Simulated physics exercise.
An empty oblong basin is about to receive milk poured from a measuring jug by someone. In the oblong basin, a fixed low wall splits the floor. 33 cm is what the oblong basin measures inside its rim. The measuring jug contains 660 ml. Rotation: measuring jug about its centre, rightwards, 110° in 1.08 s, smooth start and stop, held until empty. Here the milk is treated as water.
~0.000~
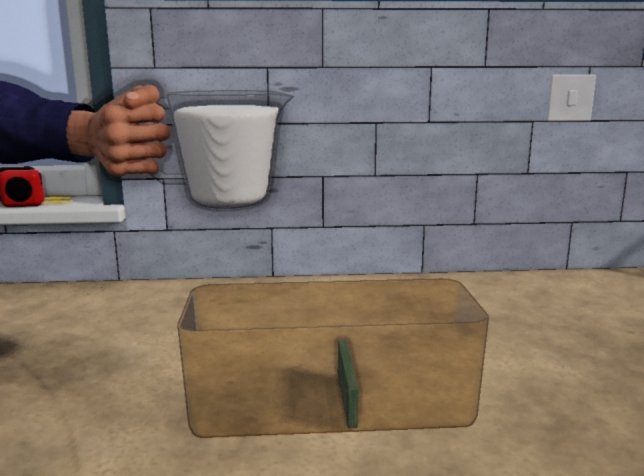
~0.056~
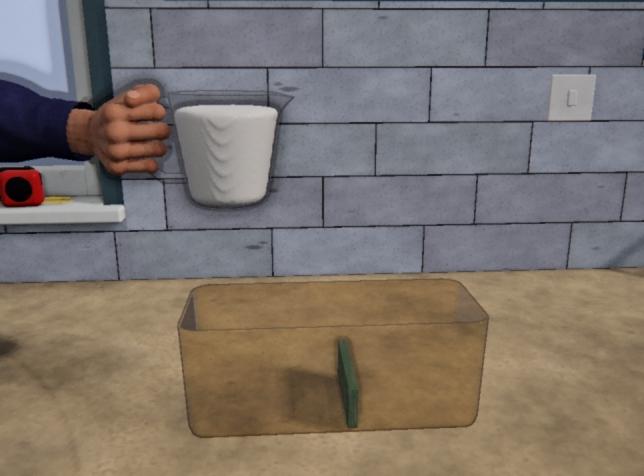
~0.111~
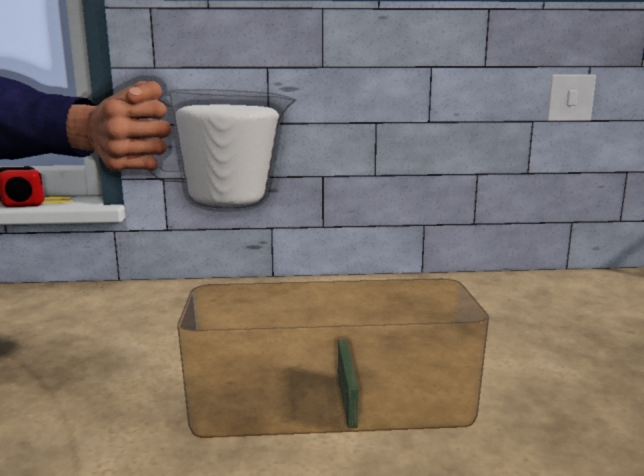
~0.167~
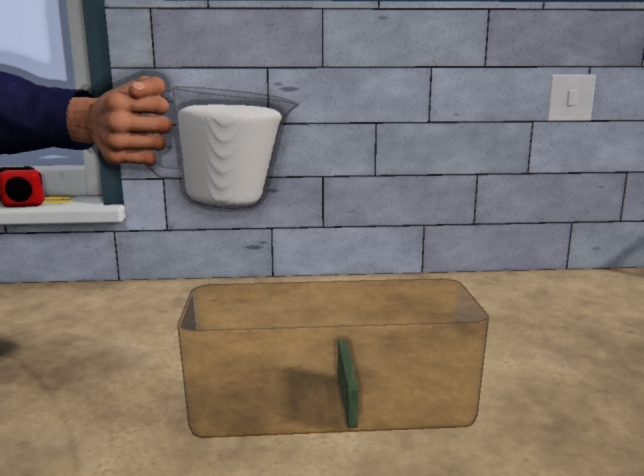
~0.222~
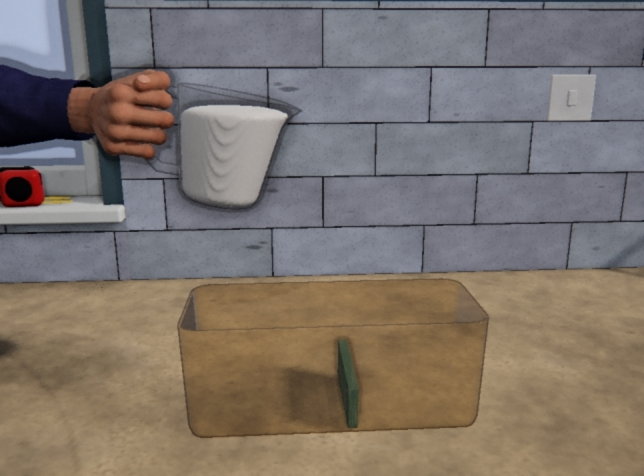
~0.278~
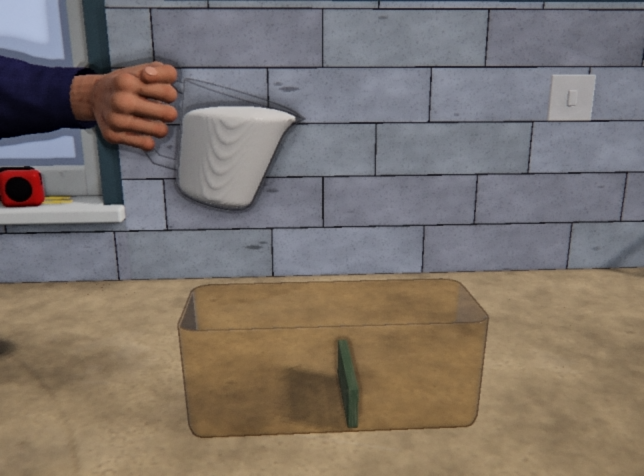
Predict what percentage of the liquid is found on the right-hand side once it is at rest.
About 74 % is on the right.
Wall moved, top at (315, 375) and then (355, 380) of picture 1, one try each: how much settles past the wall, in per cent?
In turn about 90 and 55 per cent.
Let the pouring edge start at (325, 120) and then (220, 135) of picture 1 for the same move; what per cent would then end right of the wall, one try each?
90 in a hundred, followed by 5 in a hundred.
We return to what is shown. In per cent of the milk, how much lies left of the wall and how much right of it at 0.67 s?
I'd say some 0 on the left and some 10 on the right.
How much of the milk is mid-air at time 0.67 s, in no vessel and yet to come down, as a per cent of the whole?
Near 26 in a hundred.
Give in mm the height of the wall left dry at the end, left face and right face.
Roughly 42 mm on the left side and roughly 22 mm on the right.
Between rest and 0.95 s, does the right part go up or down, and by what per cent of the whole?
Change: Increase, about 10.
Then, 0.67 s in, the tilt is 75° and 63 per cent is still to pour, 0 is left of the wall and 10 right of it.
Then, 0.95 s in, the tilt is 106° and 10 per cent is still to pour, 9 is left of the wall and 63 right of it.
Then, 1.25 s in, the tilt is 110° and 0 per cent is still to pour, 26 is left of the wall and 73 right of it.
Then, 1.58 s in, the tilt is 110° and 0 per cent is still to pour, 26 is left of the wall and 74 right of it.
Finally, 26 per cent lies left of the wall, 74 right of it and 1 outside.
